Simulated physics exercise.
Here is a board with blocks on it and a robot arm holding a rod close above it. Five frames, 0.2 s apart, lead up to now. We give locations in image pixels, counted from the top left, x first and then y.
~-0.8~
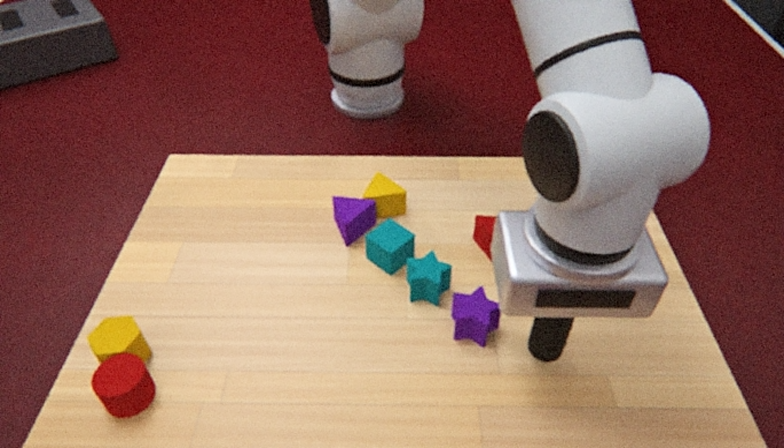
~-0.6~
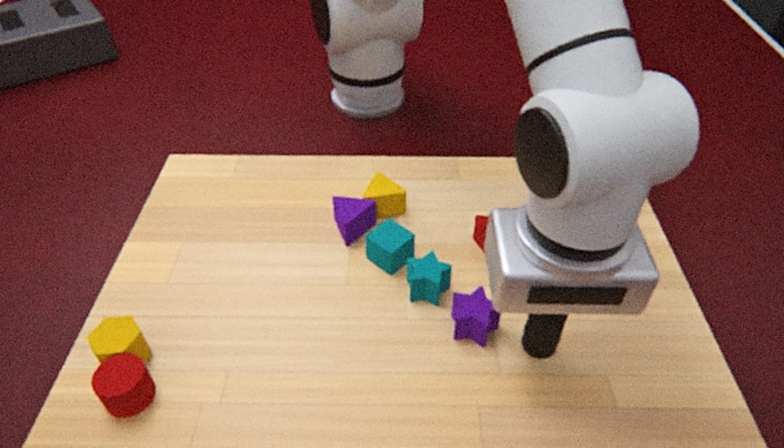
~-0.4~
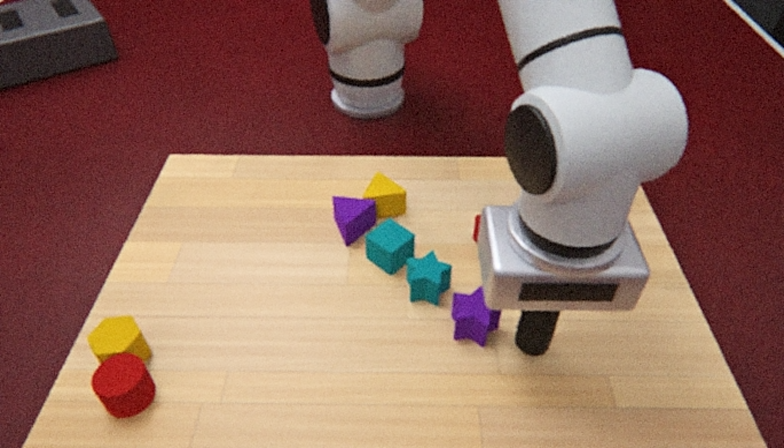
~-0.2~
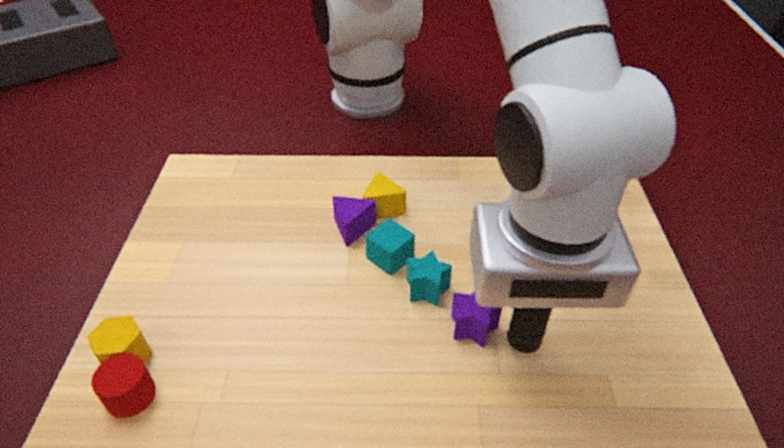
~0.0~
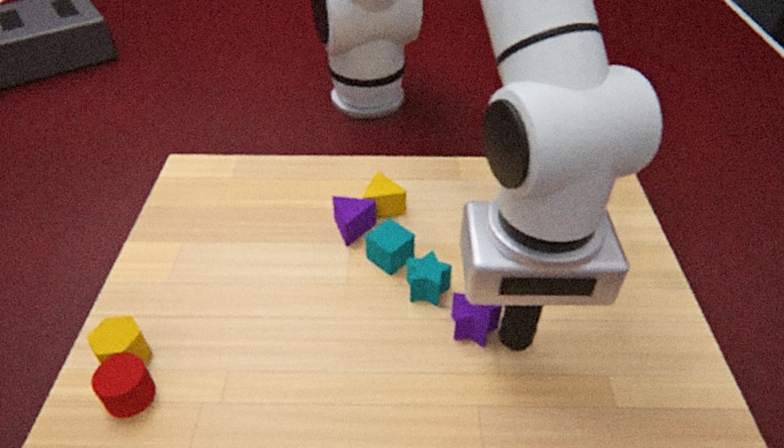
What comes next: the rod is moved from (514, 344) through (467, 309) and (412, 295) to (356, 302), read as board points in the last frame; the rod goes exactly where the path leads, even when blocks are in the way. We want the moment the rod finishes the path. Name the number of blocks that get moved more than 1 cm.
By the end of the path, three or more blocks have moved more than about a centimetre.
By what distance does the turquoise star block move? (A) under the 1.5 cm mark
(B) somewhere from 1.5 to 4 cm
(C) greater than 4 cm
The correct letter is C.
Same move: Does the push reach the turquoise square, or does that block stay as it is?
Its place changes.
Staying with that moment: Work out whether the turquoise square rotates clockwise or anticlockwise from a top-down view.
Looking from above, the answer is clockwise.
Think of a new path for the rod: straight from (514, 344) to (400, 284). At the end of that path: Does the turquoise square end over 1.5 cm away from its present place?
Going by the path, yes.
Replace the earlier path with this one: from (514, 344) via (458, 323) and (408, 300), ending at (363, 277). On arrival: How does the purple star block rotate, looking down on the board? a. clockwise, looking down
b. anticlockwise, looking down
Answer: B.
On the path given first. One third of the way, rod (467, 302); turquoise star block (417, 263), turned 30° clockwise; purple star block (437, 289), turned 45° anticlockwise.
Two thirds of the way, rod (412, 288); turquoise square (386, 230), turned 15° clockwise; turquoise star block (384, 258), turned 85° clockwise; purple star block (397, 294), turned 95° anticlockwise.
At the end, rod (356, 295); turquoise square (381, 228), turned 30° clockwise; turquoise star block (362, 254), turned 130° clockwise; purple star block (382, 301), turned 155° anticlockwise; red triangular block unmoved.
